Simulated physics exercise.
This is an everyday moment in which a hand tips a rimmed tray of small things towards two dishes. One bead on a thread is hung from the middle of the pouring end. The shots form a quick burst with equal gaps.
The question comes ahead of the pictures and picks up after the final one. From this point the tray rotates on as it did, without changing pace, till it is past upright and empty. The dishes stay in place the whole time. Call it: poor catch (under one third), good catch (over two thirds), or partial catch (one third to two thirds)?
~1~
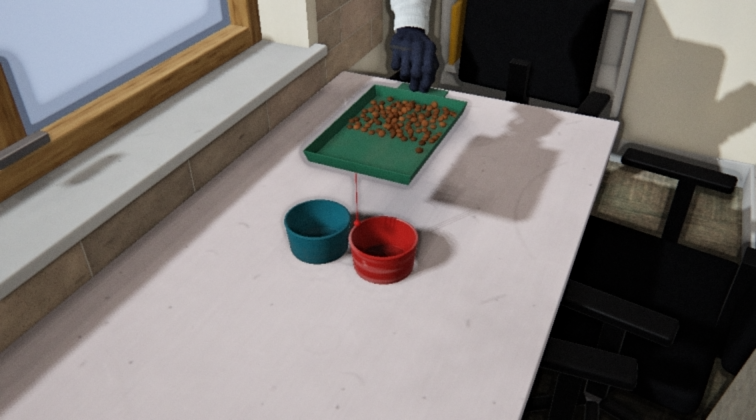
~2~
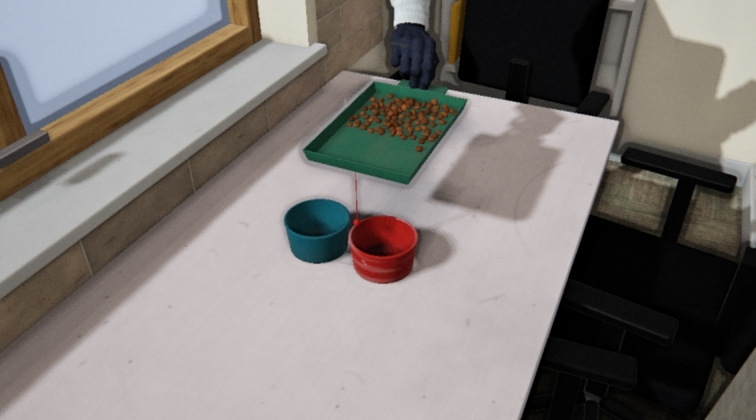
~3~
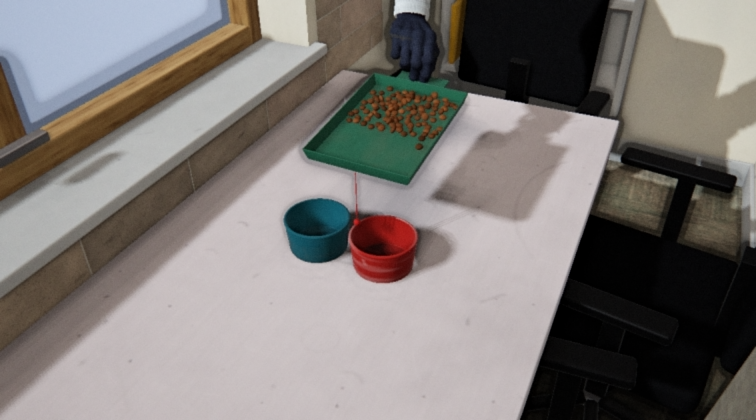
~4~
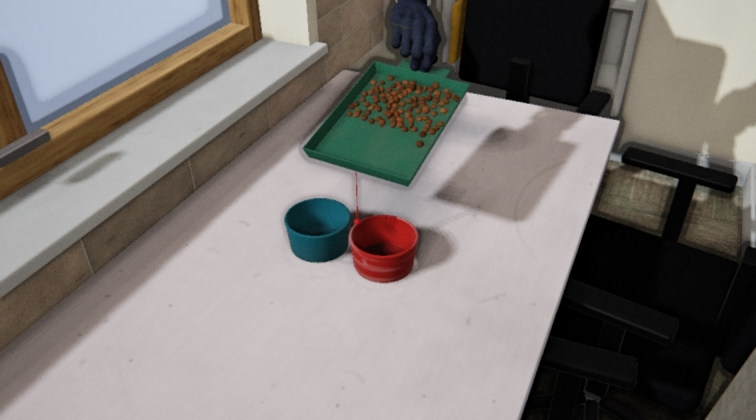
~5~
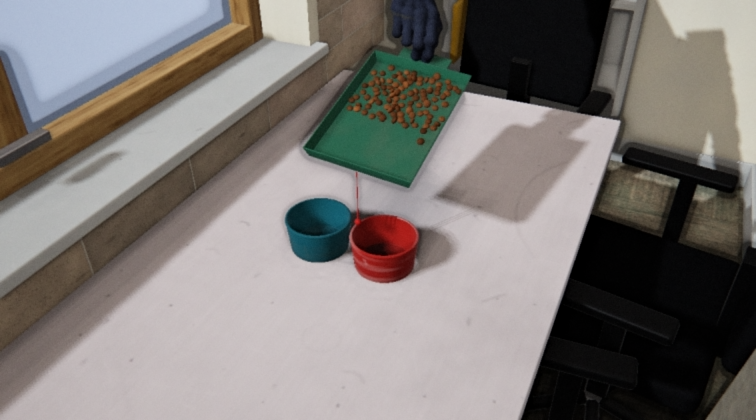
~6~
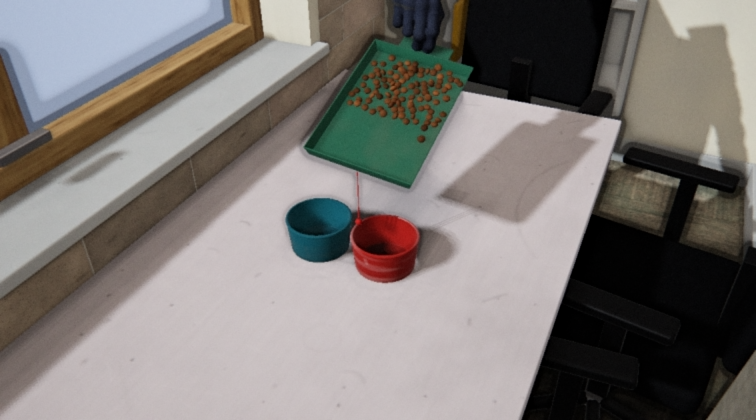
Partial catch.
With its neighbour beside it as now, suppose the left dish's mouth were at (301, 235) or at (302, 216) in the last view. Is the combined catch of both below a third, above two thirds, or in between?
Try one: Between a third and two thirds; try two: Under a third.
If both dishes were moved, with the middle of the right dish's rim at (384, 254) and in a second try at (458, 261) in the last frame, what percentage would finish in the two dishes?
Roughly 90 per cent, and 60 per cent.
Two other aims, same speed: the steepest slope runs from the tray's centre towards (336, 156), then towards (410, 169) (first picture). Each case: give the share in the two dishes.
Lab note: Try 1 = 70 %, try 2 = 60 %.
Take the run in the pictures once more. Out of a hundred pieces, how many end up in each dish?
The left dish keeps near 0 in a hundred, the right dish near 50 in a hundred.
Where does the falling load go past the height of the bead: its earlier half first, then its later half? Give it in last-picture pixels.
Early half (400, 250), late half (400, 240).
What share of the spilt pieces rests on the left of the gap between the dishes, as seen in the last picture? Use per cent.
Looks like close to 20 per cent of it.
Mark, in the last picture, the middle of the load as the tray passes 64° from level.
The middle of the pieces lands at roughly (398, 174).
Shortly afterwards, tray tipped steeply; all but a few on the tray; a little in the air.
Next, tray tipped past a quarter turn; a little on the tray; near a quarter in the right dish; near half outside both; a little in the air.
Some moments later, tray tipped past a quarter turn; near half in the right dish; near half outside both.
In the end, tray tipped past a quarter turn; near half in the right dish; none at all in the left dish; near half outside both.
